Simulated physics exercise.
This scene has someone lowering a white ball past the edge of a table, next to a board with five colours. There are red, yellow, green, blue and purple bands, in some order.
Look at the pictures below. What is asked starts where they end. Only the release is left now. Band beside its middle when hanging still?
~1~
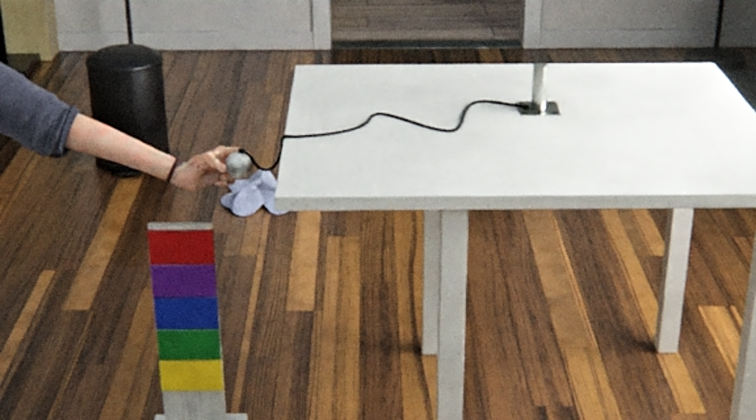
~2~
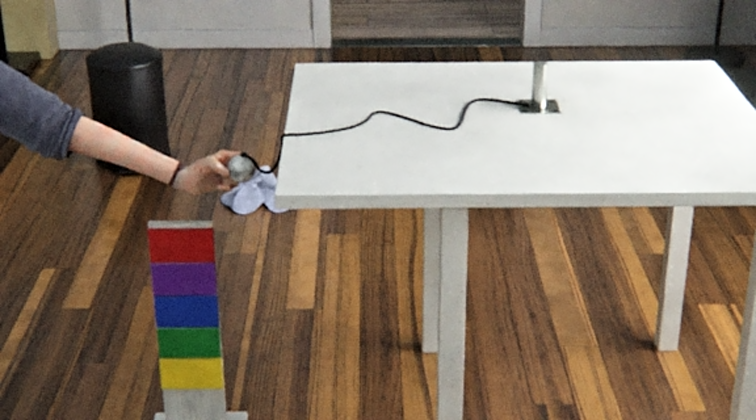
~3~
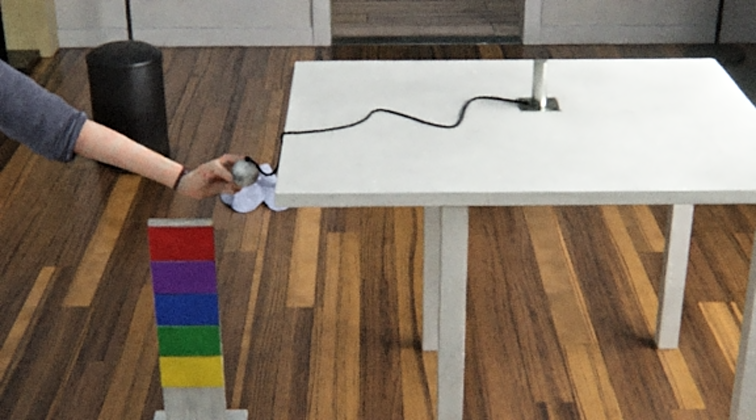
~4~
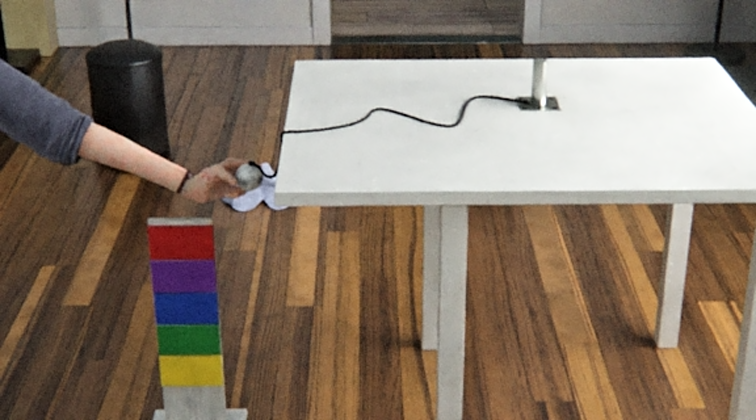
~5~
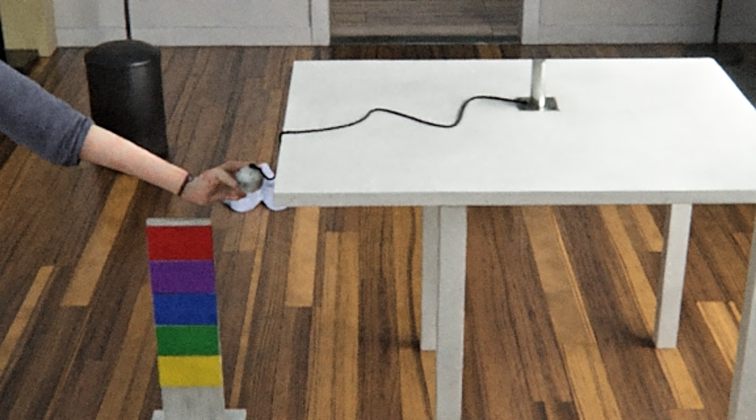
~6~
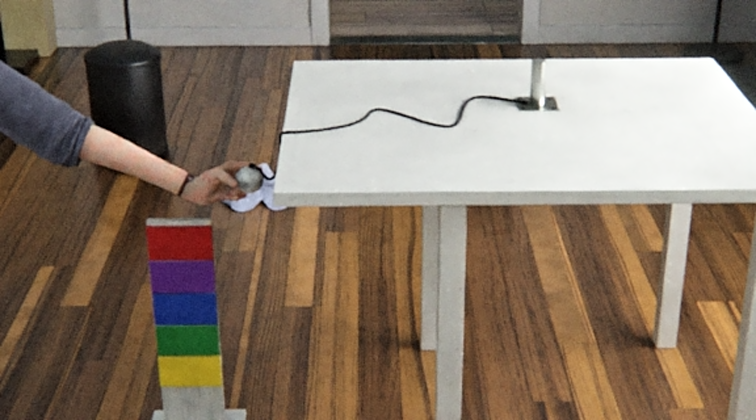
Blue.
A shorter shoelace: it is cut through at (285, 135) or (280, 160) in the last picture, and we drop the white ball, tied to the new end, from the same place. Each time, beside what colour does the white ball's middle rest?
Red; purple.
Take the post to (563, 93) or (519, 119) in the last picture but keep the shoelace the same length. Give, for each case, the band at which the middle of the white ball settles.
Going case by case, it's purple and then green.
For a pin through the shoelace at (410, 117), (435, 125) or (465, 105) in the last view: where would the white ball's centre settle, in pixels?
Going try by try, I'd put it close to (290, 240), then (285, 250), and finally (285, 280).
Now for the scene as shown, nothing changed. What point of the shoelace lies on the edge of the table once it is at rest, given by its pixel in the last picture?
It's the one at (369, 114).
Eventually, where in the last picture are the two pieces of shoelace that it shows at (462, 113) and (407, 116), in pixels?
You'll find the first mark at (427, 110) and the second mark at (336, 117).
Soon after, ball near (262, 306); level with blue.
Then, ball near (315, 284); level with blue.
Further on, ball near (277, 296); level with blue.
At rest, ball near (289, 296); level with blue. At blue.
